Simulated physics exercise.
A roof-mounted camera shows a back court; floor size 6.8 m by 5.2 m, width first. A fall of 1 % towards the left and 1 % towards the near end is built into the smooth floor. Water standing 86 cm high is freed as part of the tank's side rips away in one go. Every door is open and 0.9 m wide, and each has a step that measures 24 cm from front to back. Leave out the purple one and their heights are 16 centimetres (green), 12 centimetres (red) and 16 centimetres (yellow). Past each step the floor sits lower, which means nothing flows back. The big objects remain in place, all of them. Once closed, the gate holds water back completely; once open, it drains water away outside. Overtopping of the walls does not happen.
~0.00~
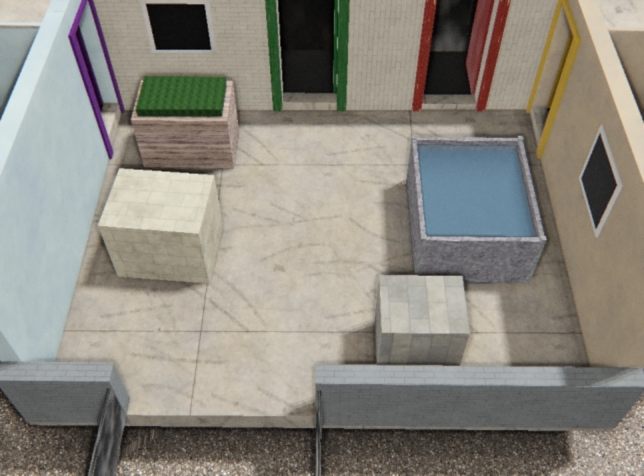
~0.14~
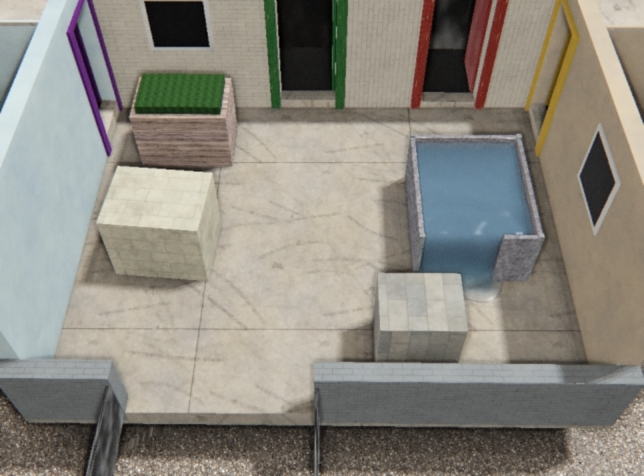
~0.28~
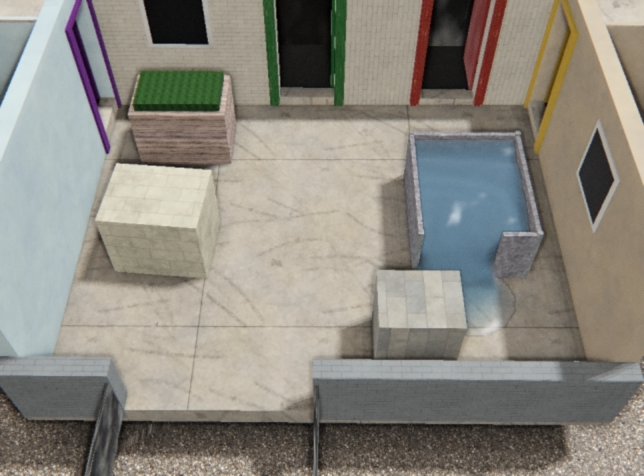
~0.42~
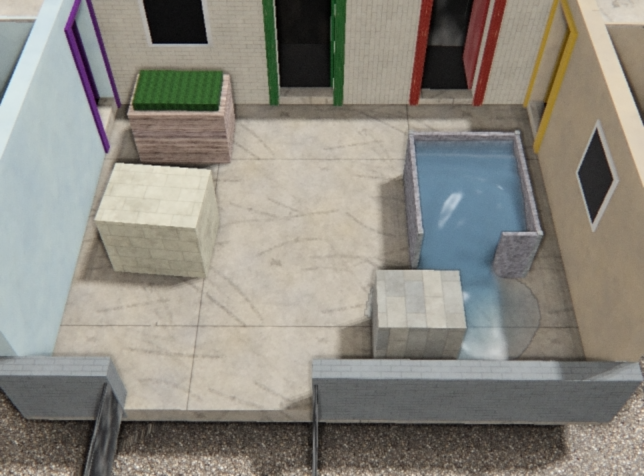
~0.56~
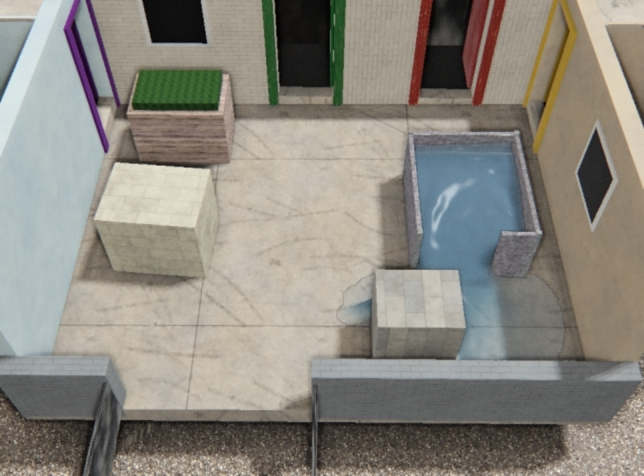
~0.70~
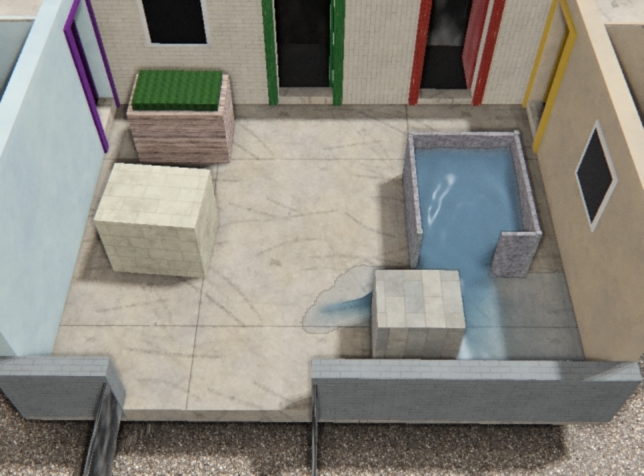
Water pouring from a broken-sided stone tank in a walled courtyard, spreading across the pale floor and around a nearby block.
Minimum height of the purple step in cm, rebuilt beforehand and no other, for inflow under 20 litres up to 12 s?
9 cm.
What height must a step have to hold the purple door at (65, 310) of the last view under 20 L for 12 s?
It needs roughly 14.5 cm.
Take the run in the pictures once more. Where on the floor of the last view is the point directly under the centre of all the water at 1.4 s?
The balance point sits at roughly (453, 275).
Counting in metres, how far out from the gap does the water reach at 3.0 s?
Distance from gap: Approx. 5.6 m.
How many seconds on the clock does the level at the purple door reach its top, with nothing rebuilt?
Around 9.5 seconds.
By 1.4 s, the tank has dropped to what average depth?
I'd put it near 44 cm.
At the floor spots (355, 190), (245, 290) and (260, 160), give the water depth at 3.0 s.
The depths come to about 0, 2 and 2 cm.
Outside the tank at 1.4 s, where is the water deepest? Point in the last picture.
Around pixel (583, 393).
After 1.4 s water covers 30 % of the floor, deepest (66 cm) near (583, 393); it has not reached the purple door.
After 3.0 s water covers 60 % of the floor, deepest (30 cm) near (57, 339); it has not reached the purple door.
After 12.0 s water covers 95 % of the floor, deepest (12 cm) near (43, 390); 10 cm at the purple door, 0 litres in over its 24 cm step.
At the purple door as built, the water arrived by 3.8 s and peaked near 13 cm at 9.4 s.
Run again over the same 12 s with other heights there, 41 litres in over 7 cm, 2 litres over 11.5 cm. The limit of 20 litres is kept from about 9 cm up.
